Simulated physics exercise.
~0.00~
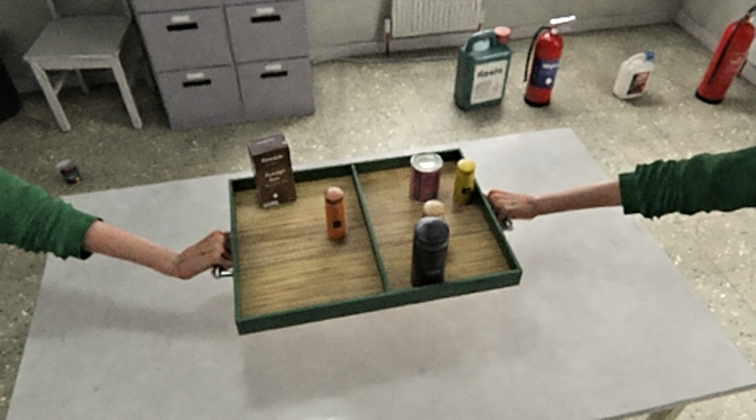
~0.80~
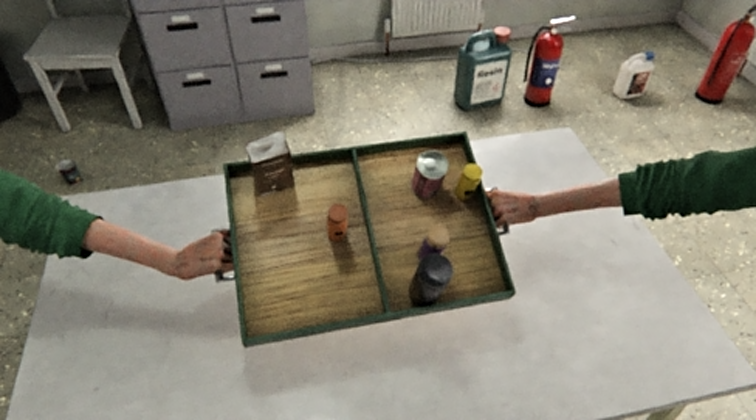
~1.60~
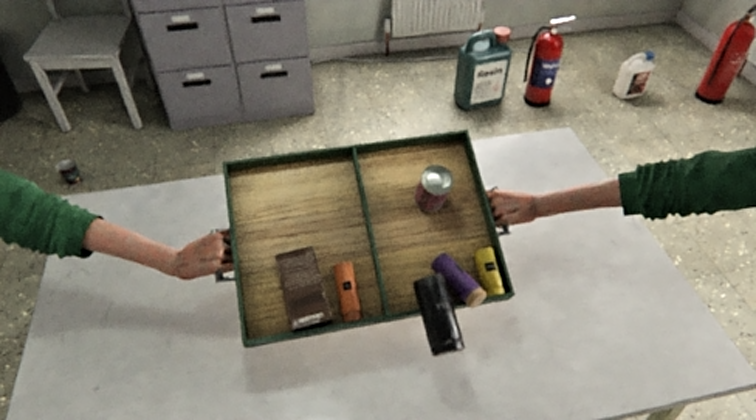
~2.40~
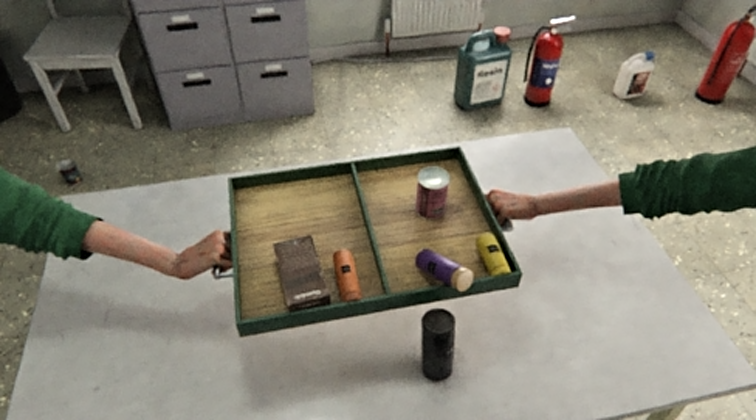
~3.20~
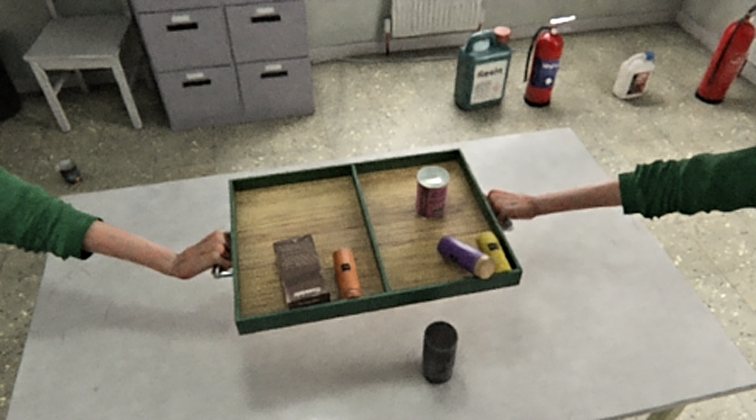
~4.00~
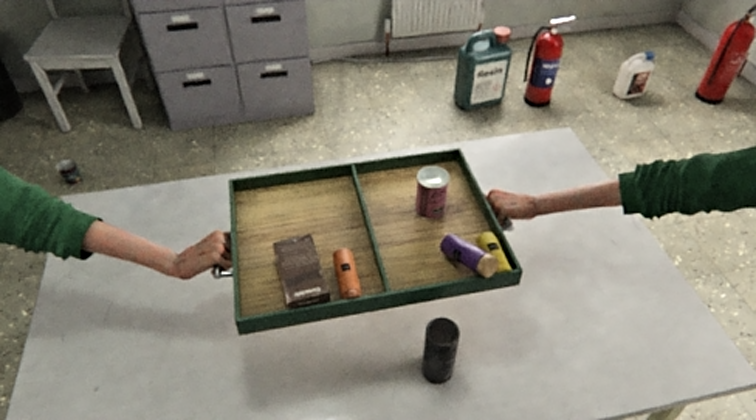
A black jar tumbled over the near edge onto the table when two hands tipped a green-rimmed tray forward and levelled it again, leaving the brown carton and the orange, purple and yellow shakers lying on their sides while the pink tin stayed upright.
